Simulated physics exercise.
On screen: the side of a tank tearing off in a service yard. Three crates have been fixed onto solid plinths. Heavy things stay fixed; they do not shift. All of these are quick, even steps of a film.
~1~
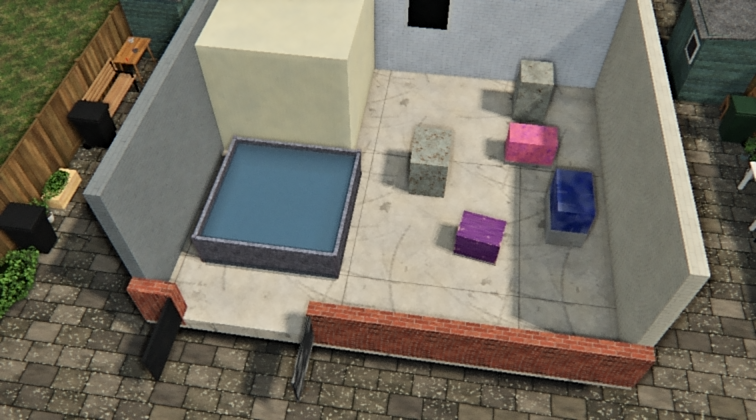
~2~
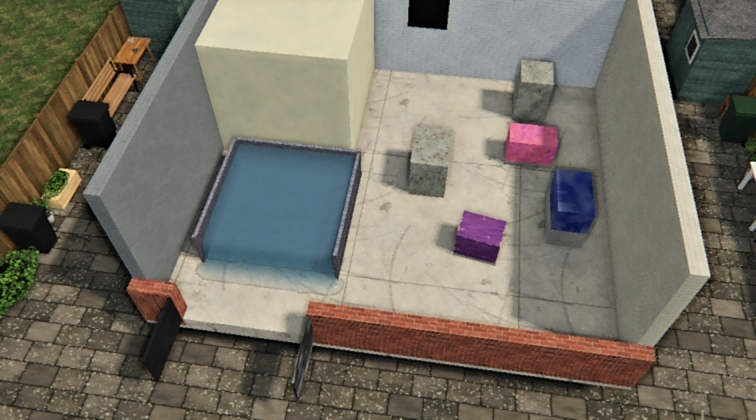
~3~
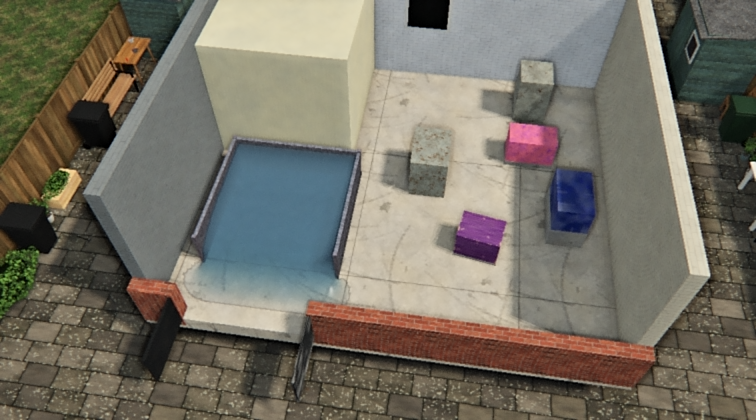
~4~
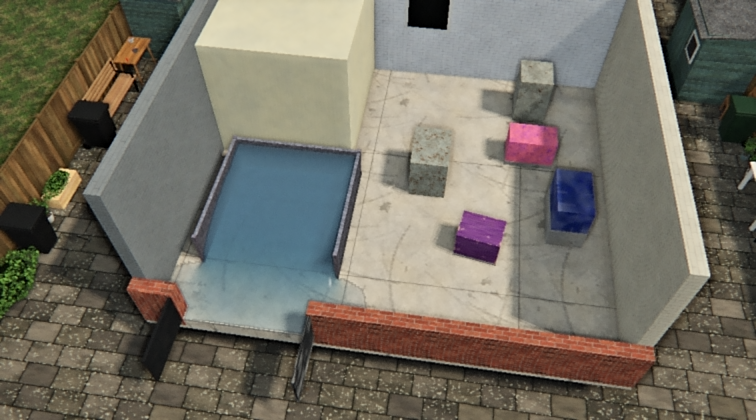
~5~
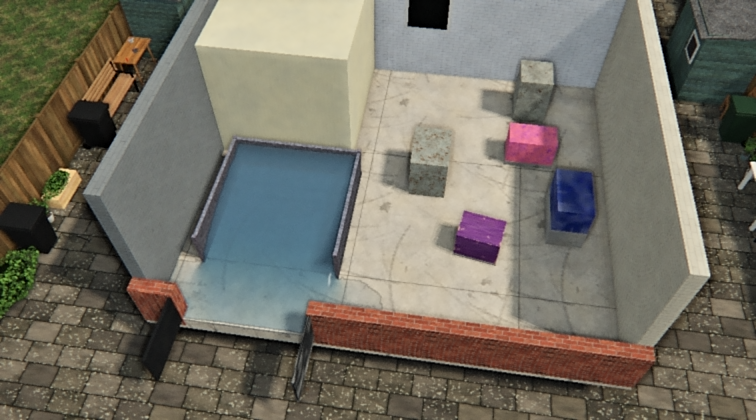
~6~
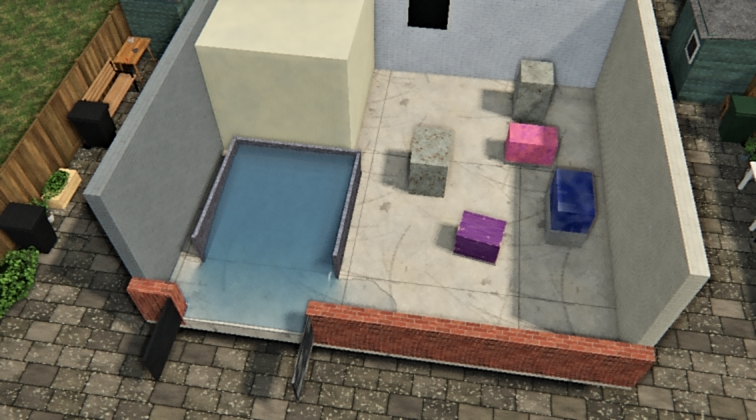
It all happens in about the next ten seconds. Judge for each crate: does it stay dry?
The blue crate: Yes, it stays dry. The purple crate: No, it gets wet. The pink crate: Yes, it stays dry.
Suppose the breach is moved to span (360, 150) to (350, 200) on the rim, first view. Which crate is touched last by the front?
The crate marked pink comes last.
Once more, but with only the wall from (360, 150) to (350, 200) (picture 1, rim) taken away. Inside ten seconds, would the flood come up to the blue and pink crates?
The blue crate is left dry, the pink crate is flooded.
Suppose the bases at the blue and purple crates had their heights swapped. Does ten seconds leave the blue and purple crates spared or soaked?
The blue one is reached, and the purple one is not reached.
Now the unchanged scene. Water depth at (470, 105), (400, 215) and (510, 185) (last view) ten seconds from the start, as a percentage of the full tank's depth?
2, 4 and 2 in a hundred, in turn.
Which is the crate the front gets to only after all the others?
The pink one.
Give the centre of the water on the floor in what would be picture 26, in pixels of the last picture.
About (305, 244).
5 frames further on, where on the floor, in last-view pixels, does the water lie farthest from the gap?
Front's tip: Near (476, 344).
A moment on, water covers 15 % of the floor; the blue crate not reached, the purple crate not reached, the pink crate not reached.
Next, water covers 25 % of the floor; the blue crate not reached, the purple crate water round its plinth, the pink crate not reached.
Then, water covers 40 % of the floor; the blue crate water round its plinth, the purple crate water round its plinth, the pink crate not reached.
Later, water covers 45 % of the floor; the blue crate water round its plinth, the purple crate water round its plinth, the pink crate water round its plinth.
In the end, water covers 65 % of the floor; the blue crate stayed above the water, the purple crate was topped, the pink crate stayed above the water.
